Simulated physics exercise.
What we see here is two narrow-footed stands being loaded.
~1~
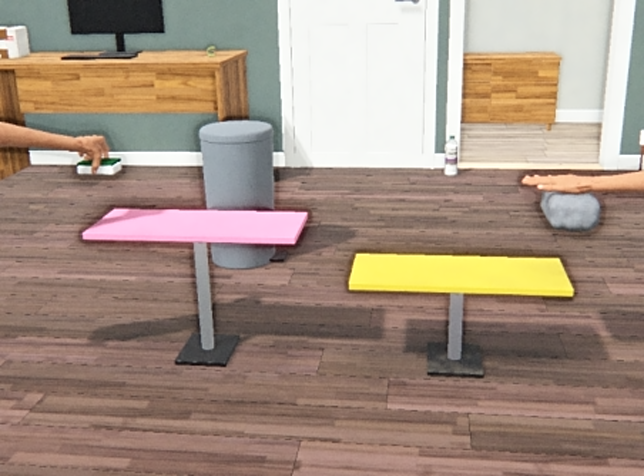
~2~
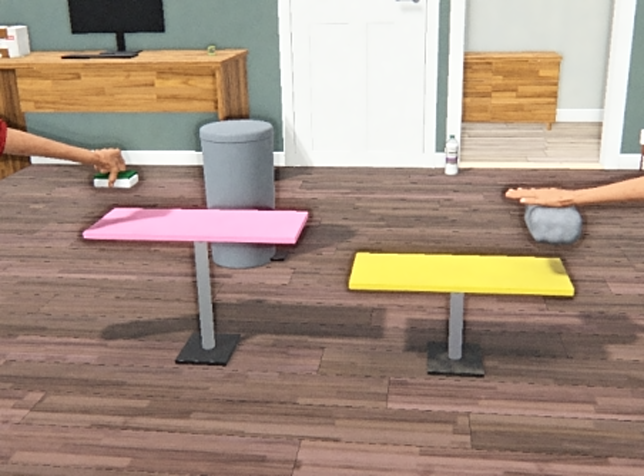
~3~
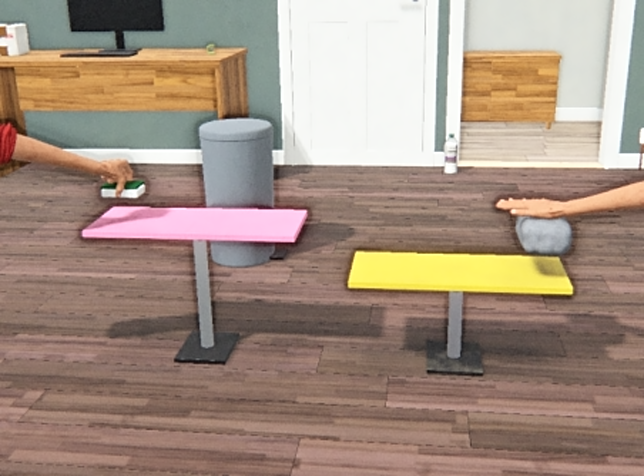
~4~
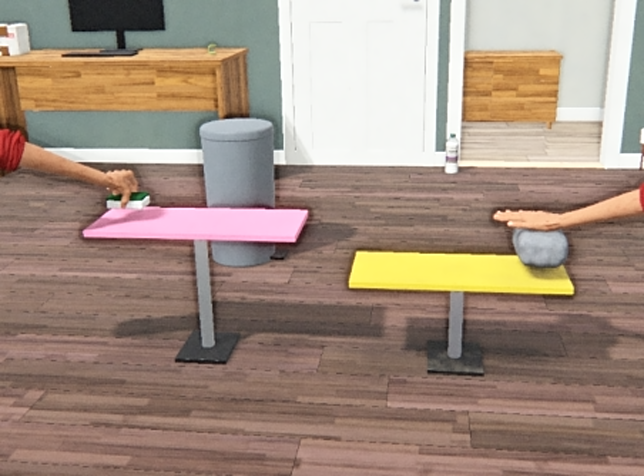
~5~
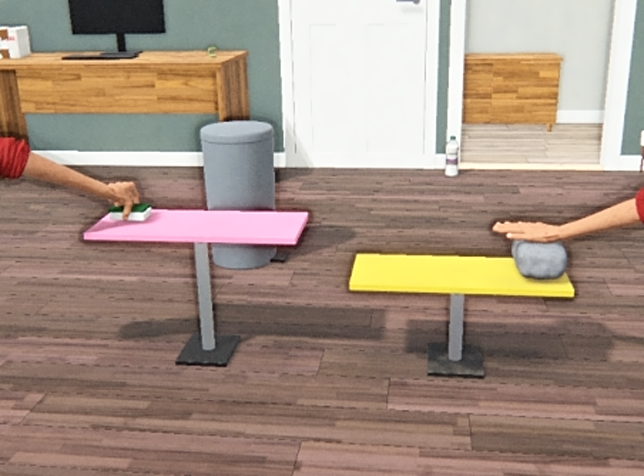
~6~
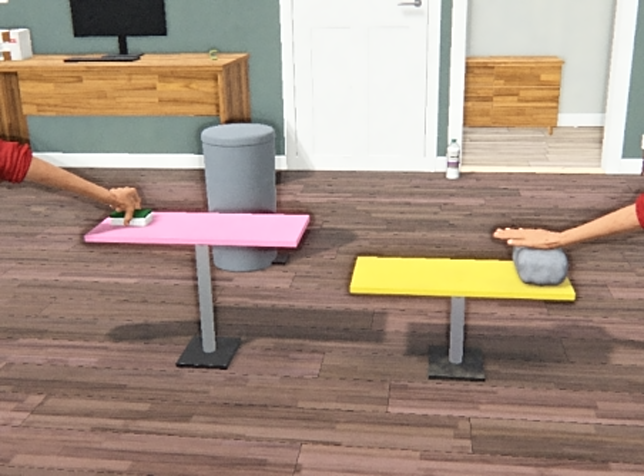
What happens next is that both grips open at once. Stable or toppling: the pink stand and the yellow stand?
In order: The pink stand will keep upright by the look of it. The yellow stand will keep upright by the look of it.
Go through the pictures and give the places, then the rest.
In the first picture, still on the way; pink stand (199, 226); yellow stand (457, 274); left sponge (100, 166).
In the second picture, still on the way; yellow stand (458, 273); right cushion (552, 220).
In the third picture, still on the way; pink stand (198, 223); left sponge (123, 189).
In the fourth picture, still on the way; yellow stand (458, 272); right cushion (540, 242).
In the fifth picture, still on the way; pink stand (199, 226); left sponge (130, 212).
In the sixth picture, in place, still held; pink stand (200, 228); yellow stand (459, 277); right cushion (539, 260).
Then, 0.28 s later than the last frame, pink stand at rest near (200, 228); yellow stand at rest near (459, 277).
When it is over, the pink stand keeps steady, near (200, 228); the yellow stand keeps steady, near (459, 277).
